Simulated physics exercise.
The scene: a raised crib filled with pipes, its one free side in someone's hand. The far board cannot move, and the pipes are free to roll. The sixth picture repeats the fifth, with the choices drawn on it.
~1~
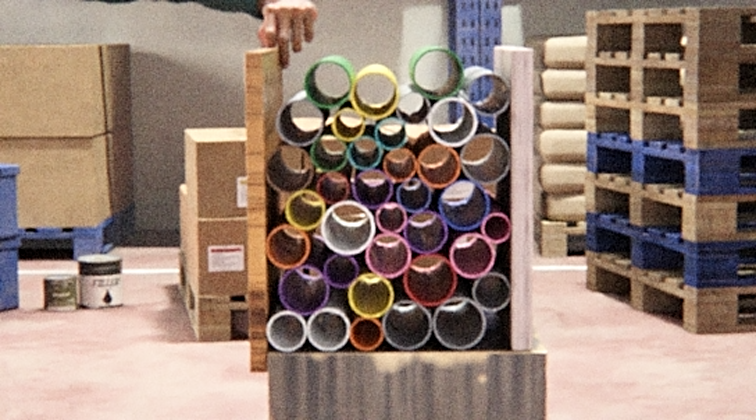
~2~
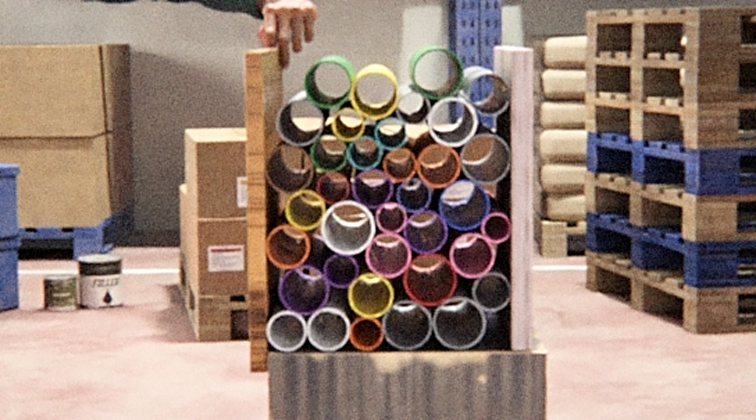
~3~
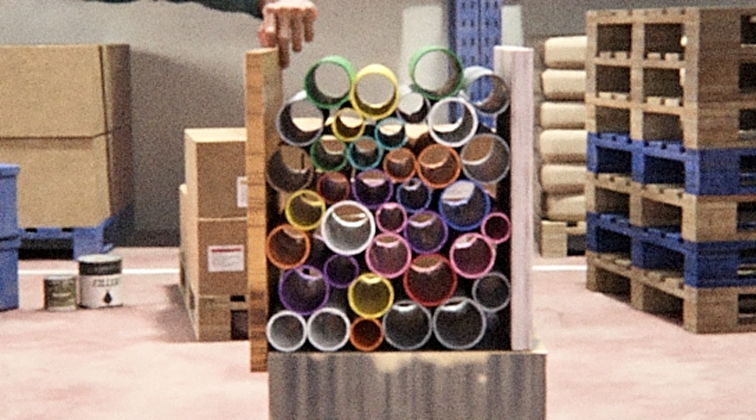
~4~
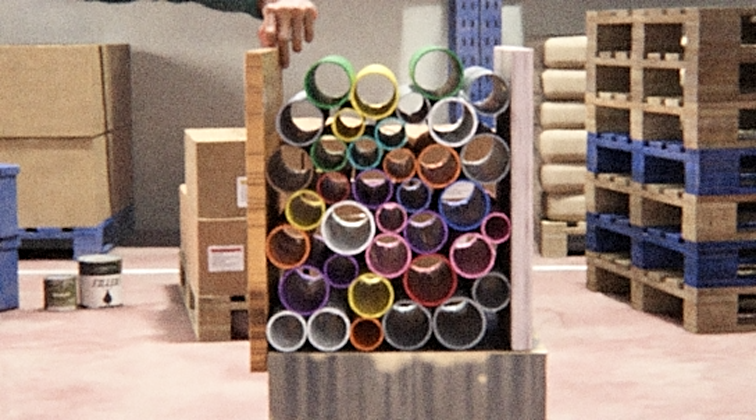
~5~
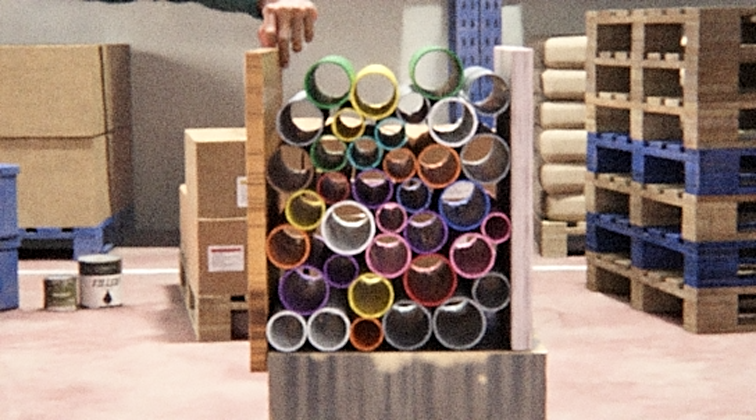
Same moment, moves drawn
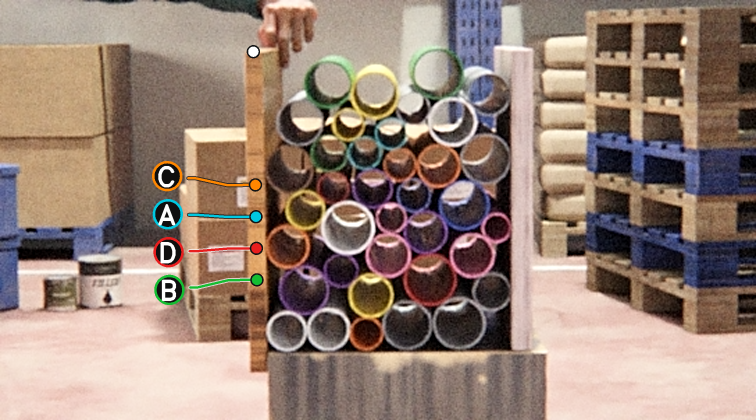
Nothing visibly moves, neither the stacked pipes nor the hand at the top of the wooden left side board, in a warehouse seen straight on from a still camera. Green and yellow pipes top the pile, with orange, purple, pink, white and grey ones below, between the boards on a raised base. Cardboard boxes and tins stay at left, brown and blue pallets at right.
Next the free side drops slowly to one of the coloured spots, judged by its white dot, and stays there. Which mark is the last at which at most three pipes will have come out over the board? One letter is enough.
Lower it to C and no more.
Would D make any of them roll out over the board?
Yes, at D.
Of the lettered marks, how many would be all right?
One of them.
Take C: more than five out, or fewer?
It loses fewer than five.
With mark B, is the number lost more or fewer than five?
At B, more than five.
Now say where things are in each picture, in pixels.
The first picture shows a white pipe (287, 331); a grey pipe (492, 292); a purple pipe (341, 271).
The second picture shows a purple pipe (341, 271); a pink pipe (496, 228).
The third picture shows a purple pipe (373, 189); an orange pipe (400, 165).
The fourth picture shows a grey pipe (300, 123); a green pipe (328, 84).
The fifth picture shows side board (268, 197); a white pipe (287, 331); a grey pipe (492, 292).
On the copy, A at (256, 217); B at (257, 280); C at (256, 185); D at (257, 248); the white dot at (254, 51).
On C. First, top of the board (264, 113).
Then, top of the board (265, 182).
Finally, top of the board (265, 184), none out over the board.
By contrast, A more than three out over the board; B more than three out over the board; D more than three out over the board.
